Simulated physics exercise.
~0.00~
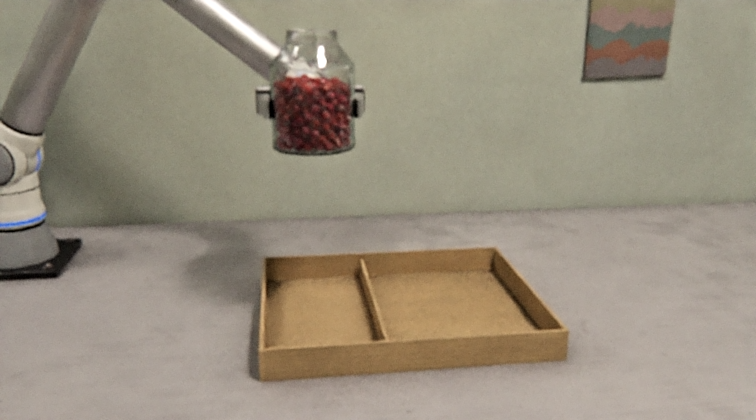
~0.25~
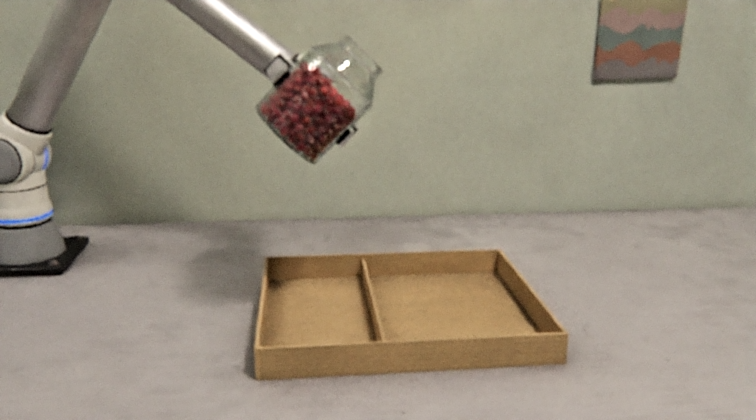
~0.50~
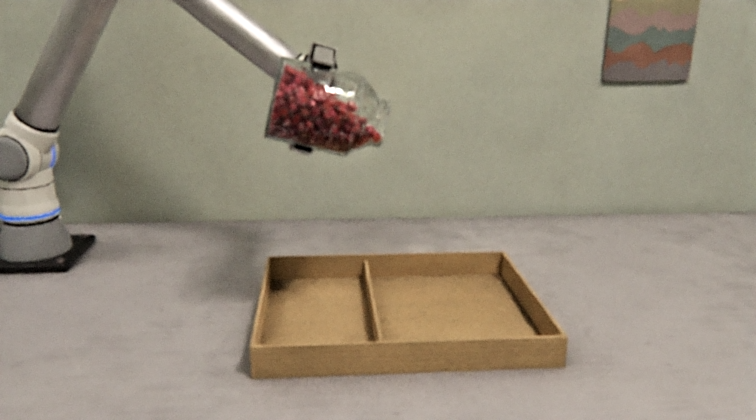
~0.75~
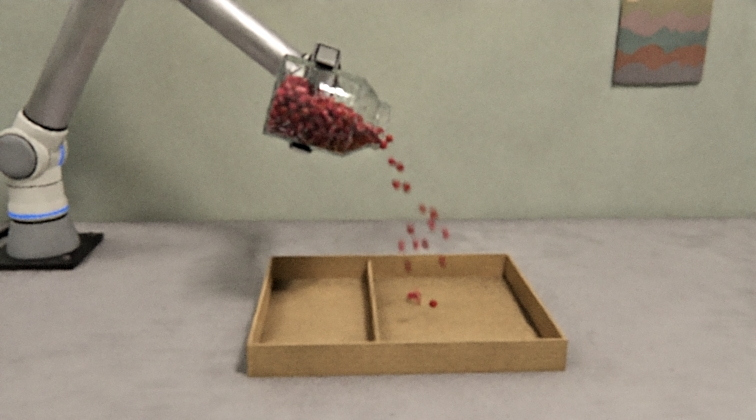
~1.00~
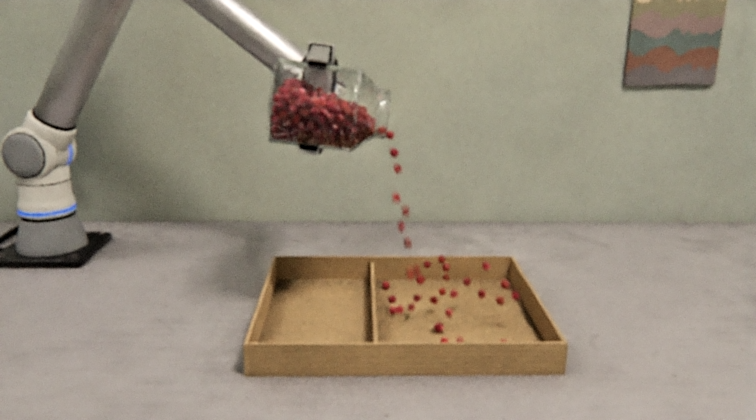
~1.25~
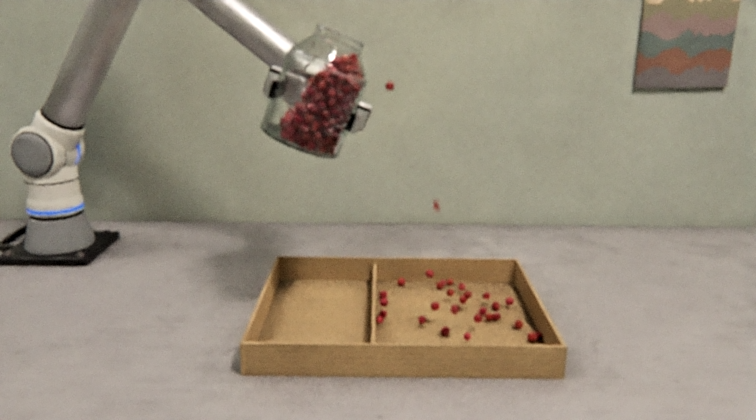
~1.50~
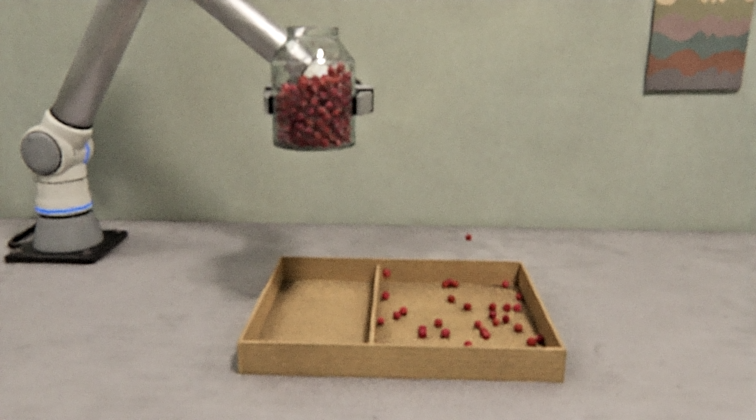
A robot arm tipped a clear jar of small red beads to the right, spilling a trickle into a divided wooden tray, then turned it upright again, leaving most beads in the jar and some scattered across the tray's right-hand section.
